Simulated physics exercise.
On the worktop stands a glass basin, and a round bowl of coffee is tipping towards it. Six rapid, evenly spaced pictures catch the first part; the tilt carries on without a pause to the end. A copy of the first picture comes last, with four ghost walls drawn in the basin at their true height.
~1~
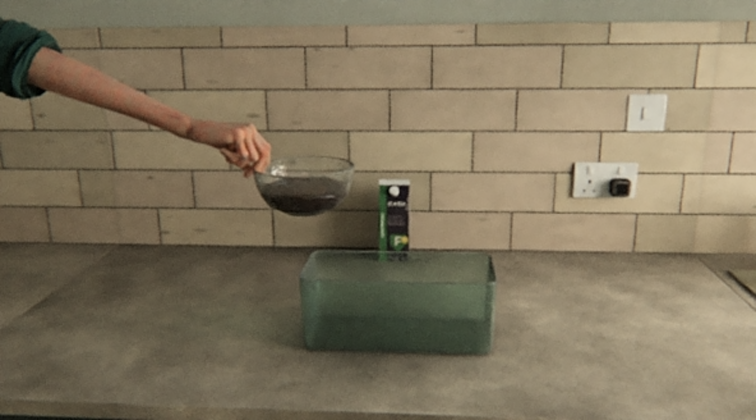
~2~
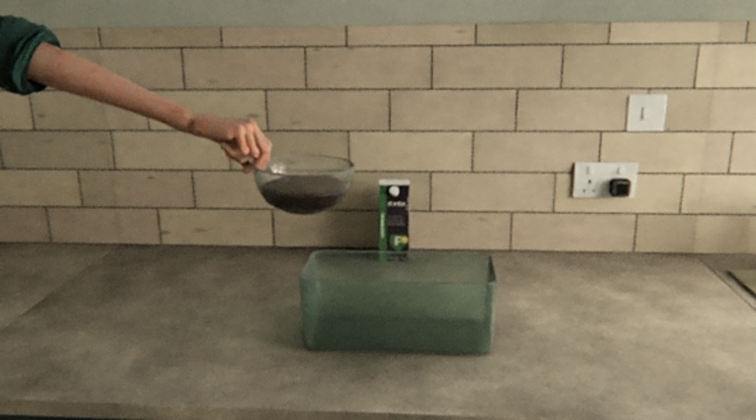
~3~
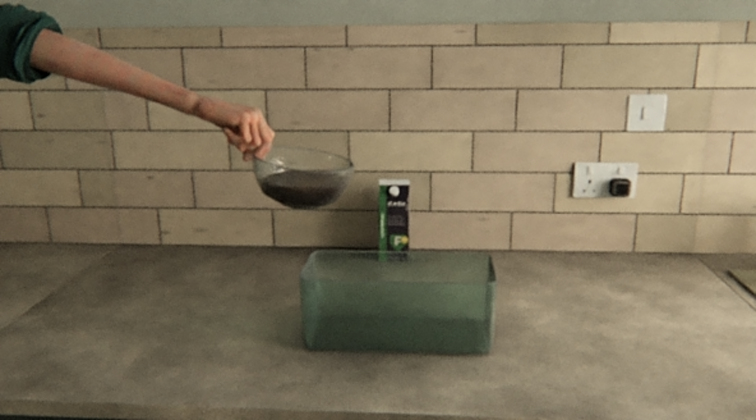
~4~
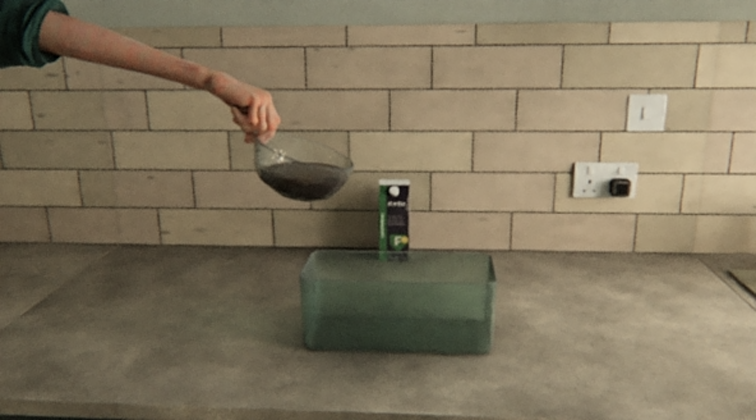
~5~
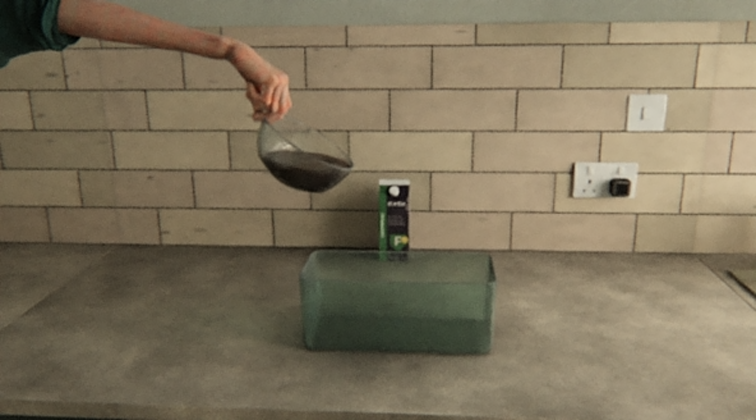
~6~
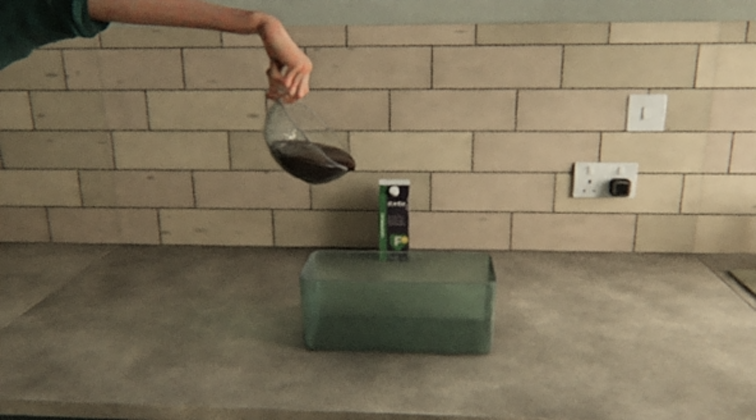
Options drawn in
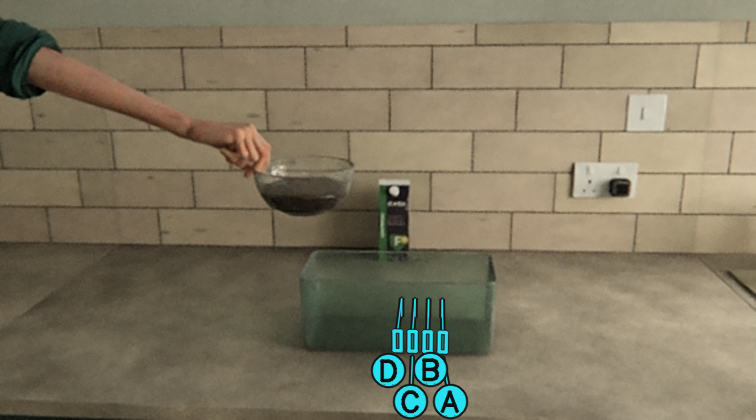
A hand tilting a round glass bowl of dark coffee steadily rightwards above a glass basin until coffee reaches over its lip.
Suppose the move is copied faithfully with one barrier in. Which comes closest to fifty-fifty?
The best place is B.
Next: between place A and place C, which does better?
Place C.
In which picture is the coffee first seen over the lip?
Picture 6.
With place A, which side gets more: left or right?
More ends on the left.
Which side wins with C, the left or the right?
More ends on the right.
On the marked copy, A at (442, 357); B at (427, 356); C at (412, 356); D at (397, 355).
For place A, about 79 % ends left of the wall and 16 % right of it; 5 % is lost outside.
For place B, about 46 % ends left of the wall and 51 % right of it; 4 % is lost outside.
For place C, about 28 % ends left of the wall and 69 % right of it; 3 % is lost outside.
For place D, about 20 % ends left of the wall and 77 % right of it; 3 % is lost outside.
